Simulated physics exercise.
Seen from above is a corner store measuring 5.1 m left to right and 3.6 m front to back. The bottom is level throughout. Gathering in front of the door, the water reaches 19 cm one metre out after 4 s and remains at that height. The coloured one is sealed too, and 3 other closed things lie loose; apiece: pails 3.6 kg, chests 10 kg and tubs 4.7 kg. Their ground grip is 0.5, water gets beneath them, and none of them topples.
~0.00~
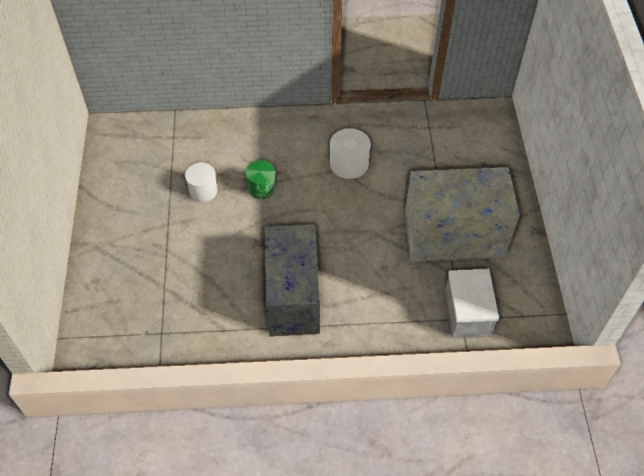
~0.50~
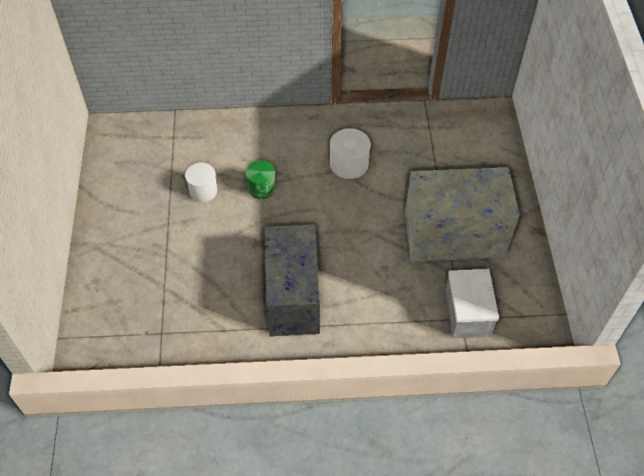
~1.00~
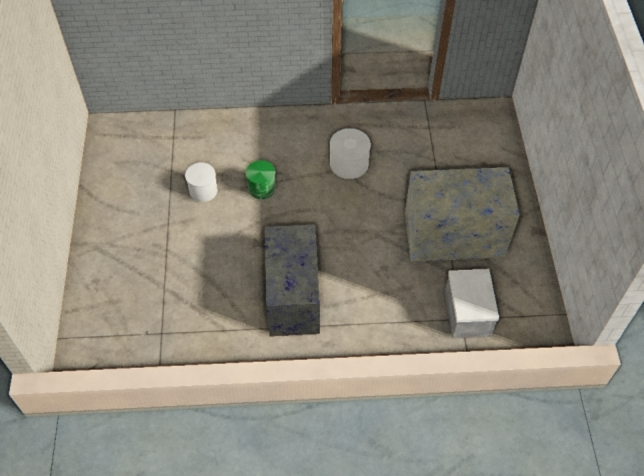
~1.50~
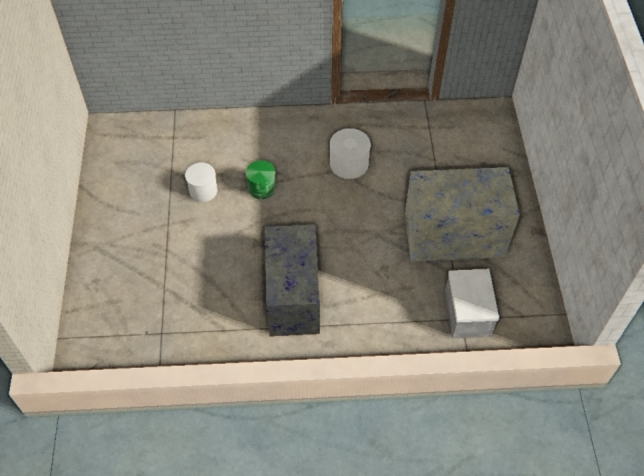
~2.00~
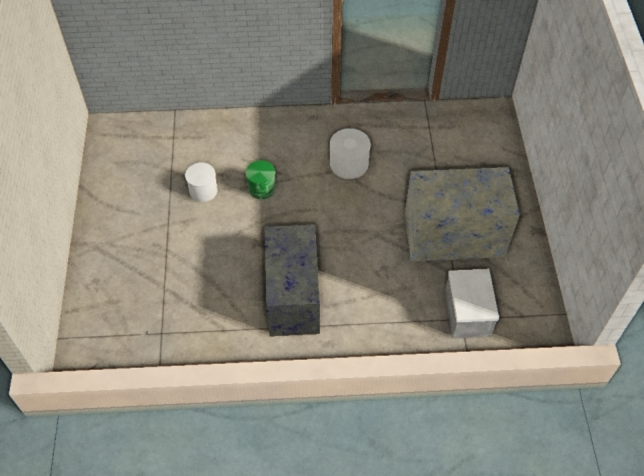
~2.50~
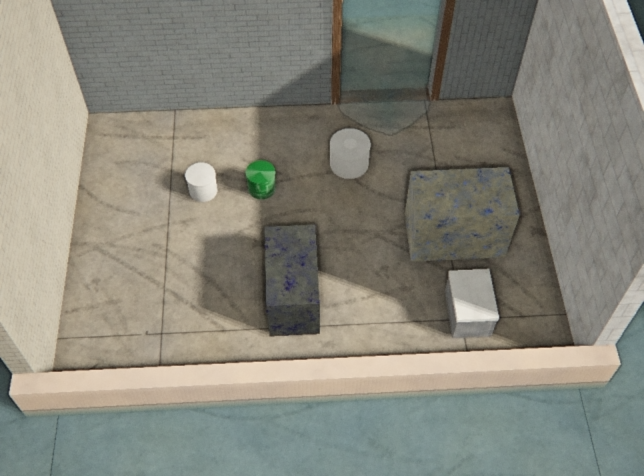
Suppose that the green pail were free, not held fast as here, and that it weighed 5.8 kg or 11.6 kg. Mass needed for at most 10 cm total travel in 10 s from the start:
Both masses succeed.
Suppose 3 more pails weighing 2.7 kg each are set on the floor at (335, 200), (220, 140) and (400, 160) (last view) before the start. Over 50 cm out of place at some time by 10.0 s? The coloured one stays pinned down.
First: Beyond the limit; second: Inside the limit; third: Beyond the limit.
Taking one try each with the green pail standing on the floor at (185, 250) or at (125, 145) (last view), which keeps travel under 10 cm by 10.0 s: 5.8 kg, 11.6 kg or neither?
Log: Try 1 the lighter pick works; try 2 the lighter pick works.
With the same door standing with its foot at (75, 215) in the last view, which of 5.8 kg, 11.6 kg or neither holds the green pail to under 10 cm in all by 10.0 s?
If so, then only the second option works.
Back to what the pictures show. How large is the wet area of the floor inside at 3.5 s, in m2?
That flooded area is roughly 2.0 m2.
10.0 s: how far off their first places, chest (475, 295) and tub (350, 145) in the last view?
80 cm and 250 cm respectively.
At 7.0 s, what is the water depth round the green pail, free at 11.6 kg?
About 2 cm.
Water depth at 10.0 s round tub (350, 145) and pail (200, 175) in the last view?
Roughly 2 and 2 cm.
After 3.5 s the green pail would be 0 cm from its start with 5.8 kg and 0 cm from its start with 11.6 kg; 0 cm of water round it then.
After 4.5 s the green pail would be 0 cm from its start with 5.8 kg and 0 cm from its start with 11.6 kg; 1 cm of water round it then.
After 7.0 s the green pail would be 0 cm from its start with 5.8 kg and 0 cm from its start with 11.6 kg; 2 cm of water round it then.
After 10.0 s the green pail would be 0 cm from its start with 5.8 kg and 0 cm from its start with 11.6 kg; 4 cm of water round it then.
